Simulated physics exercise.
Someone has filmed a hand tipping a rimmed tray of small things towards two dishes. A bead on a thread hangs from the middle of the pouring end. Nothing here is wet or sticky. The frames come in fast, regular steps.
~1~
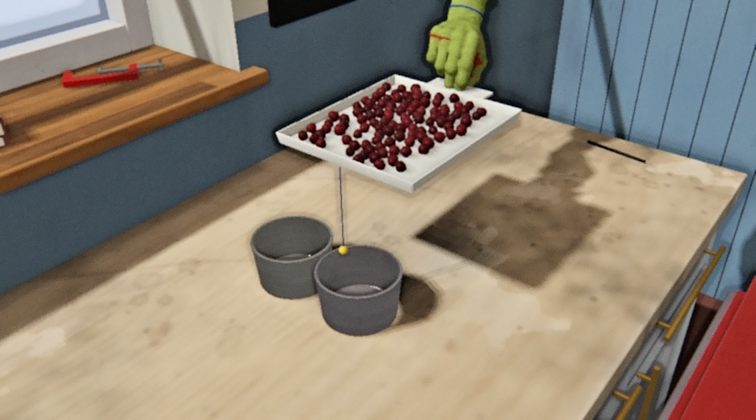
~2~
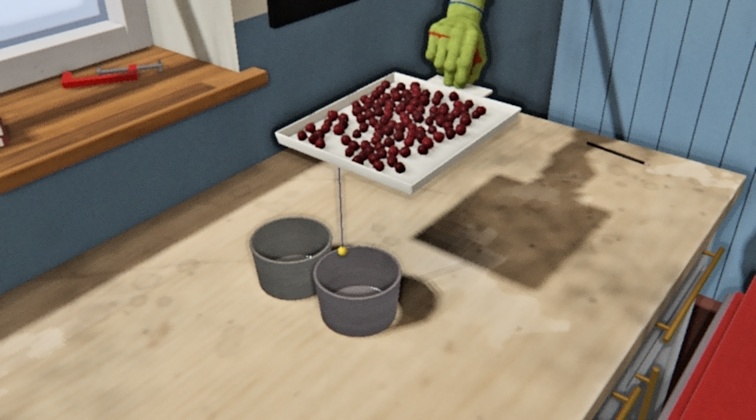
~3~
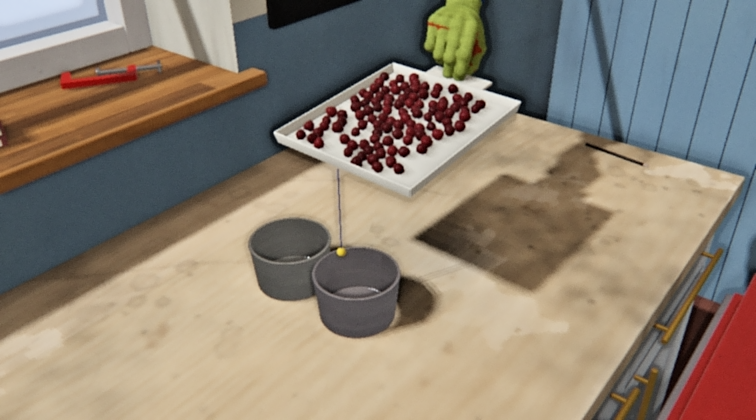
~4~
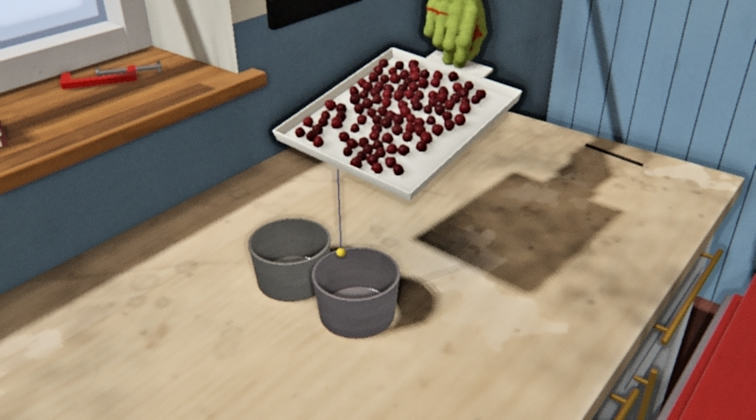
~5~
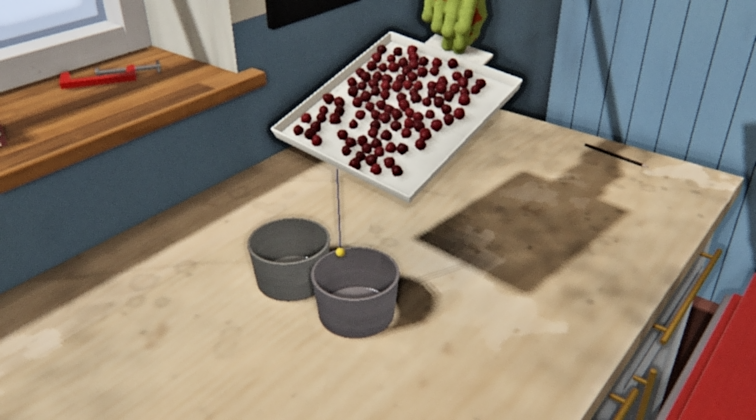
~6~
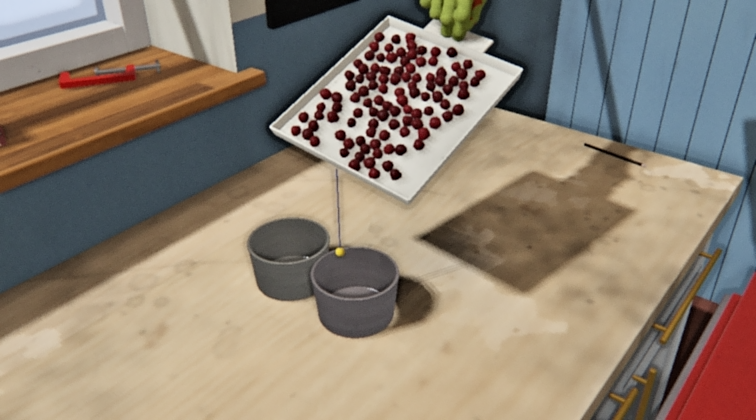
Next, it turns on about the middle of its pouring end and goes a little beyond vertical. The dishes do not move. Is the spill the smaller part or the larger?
They take under half between them.
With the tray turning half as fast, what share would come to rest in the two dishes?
It comes to 20 per cent or so.
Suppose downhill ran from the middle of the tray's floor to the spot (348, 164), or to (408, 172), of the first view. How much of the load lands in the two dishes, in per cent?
First some 20, then 30 per cent.
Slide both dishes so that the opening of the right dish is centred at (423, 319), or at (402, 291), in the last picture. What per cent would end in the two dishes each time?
In turn 80 and 60 in a hundred.
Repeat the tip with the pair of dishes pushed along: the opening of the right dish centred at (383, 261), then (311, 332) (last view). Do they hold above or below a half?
In turn: Below a half; not half.
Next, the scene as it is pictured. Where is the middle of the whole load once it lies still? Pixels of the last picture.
Around (367, 342).
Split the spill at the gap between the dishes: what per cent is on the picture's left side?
Near 20 %.
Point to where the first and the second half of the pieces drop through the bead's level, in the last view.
The first part at (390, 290); the rest at (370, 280).
Just after the last frame, tray tipped steeply; every one on the tray.
A moment on, tray tipped past a quarter turn; about a tenth on the tray; about a tenth in the right dish; roughly a quarter outside both; roughly half in the air.
Further on, tray tipped past a quarter turn; roughly a quarter in the right dish; the larger part outside both.
When it is over, tray tipped past a quarter turn; roughly a quarter in the right dish; not one in the left dish; the larger part outside both.
